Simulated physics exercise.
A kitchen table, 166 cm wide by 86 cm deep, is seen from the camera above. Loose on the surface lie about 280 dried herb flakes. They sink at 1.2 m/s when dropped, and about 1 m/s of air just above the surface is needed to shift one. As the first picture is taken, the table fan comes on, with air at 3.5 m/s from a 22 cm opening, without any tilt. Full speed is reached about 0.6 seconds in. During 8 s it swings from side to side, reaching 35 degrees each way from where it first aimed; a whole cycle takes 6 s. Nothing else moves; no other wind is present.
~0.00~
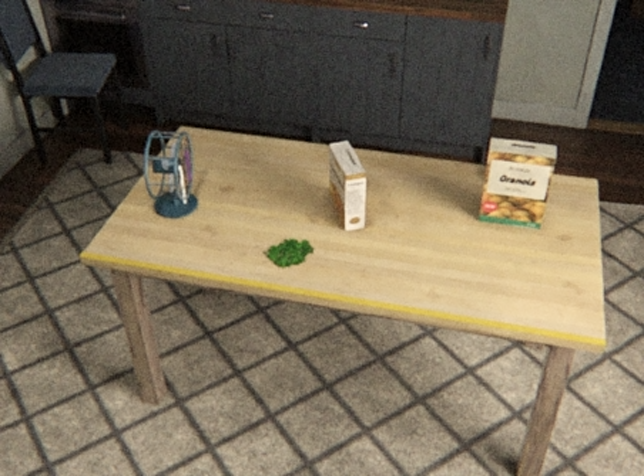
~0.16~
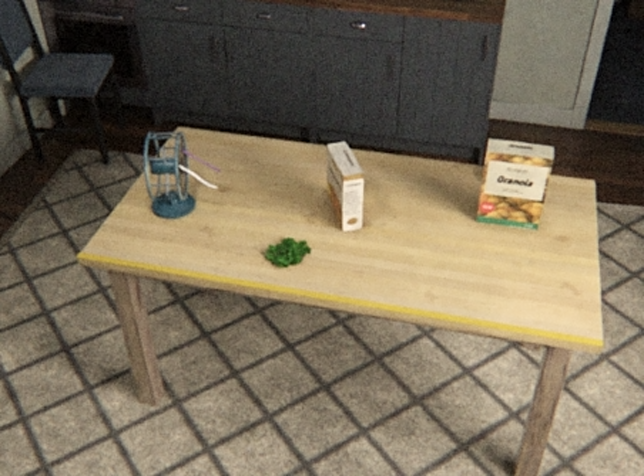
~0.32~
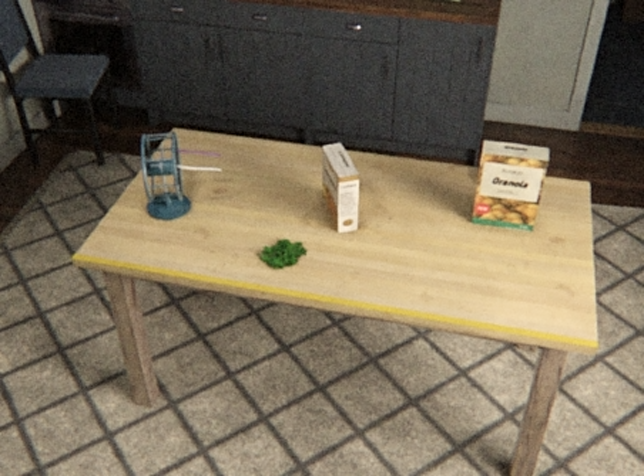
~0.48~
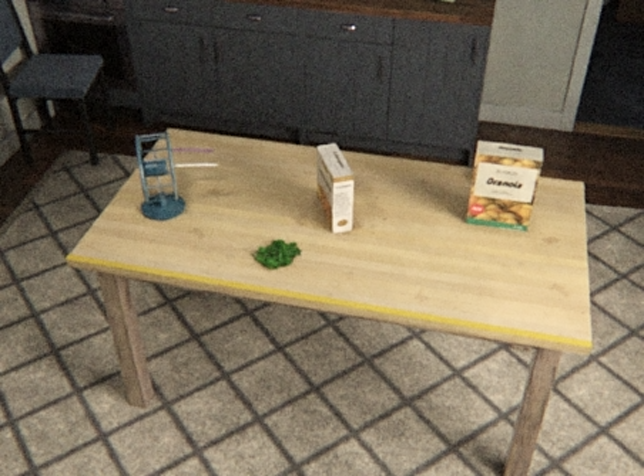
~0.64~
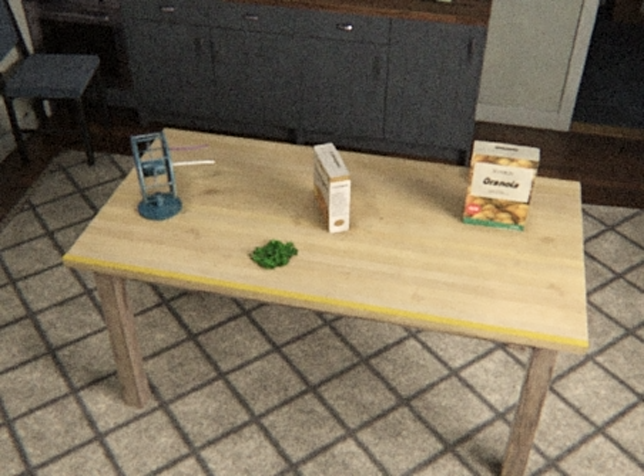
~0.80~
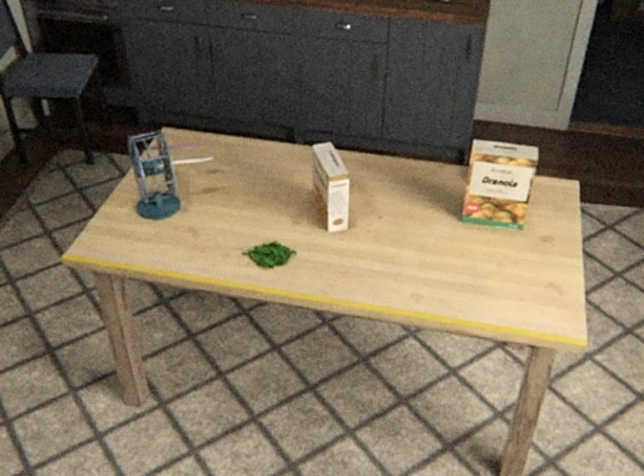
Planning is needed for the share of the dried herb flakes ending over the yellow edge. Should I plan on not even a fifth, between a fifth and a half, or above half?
Plan on more than one in two.
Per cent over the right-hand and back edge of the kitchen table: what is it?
About 1 per cent right-hand, about 0 per cent back.
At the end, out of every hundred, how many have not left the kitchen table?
Share at the end: Around 0 %.
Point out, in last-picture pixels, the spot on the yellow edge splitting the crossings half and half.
(275, 294).
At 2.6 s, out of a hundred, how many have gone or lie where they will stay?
The share is about 1 %.
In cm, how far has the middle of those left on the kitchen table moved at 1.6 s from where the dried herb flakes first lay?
About 5 cm.
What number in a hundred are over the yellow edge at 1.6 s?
Some 1 per cent.
After 1.6 s, 99 % are still on the top, 1 % are over the yellow edge; the middle of those left on the top is near (270, 259).
After 2.6 s, 99 % are still on the top, 1 % are over the yellow edge; the middle of those left on the top is near (270, 259).
After 4.4 s, 36 % are still on the top, 62 % are over the yellow edge; the middle of those left on the top is near (304, 285).
After 8.0 s, at the end, 99 % are over the yellow edge.
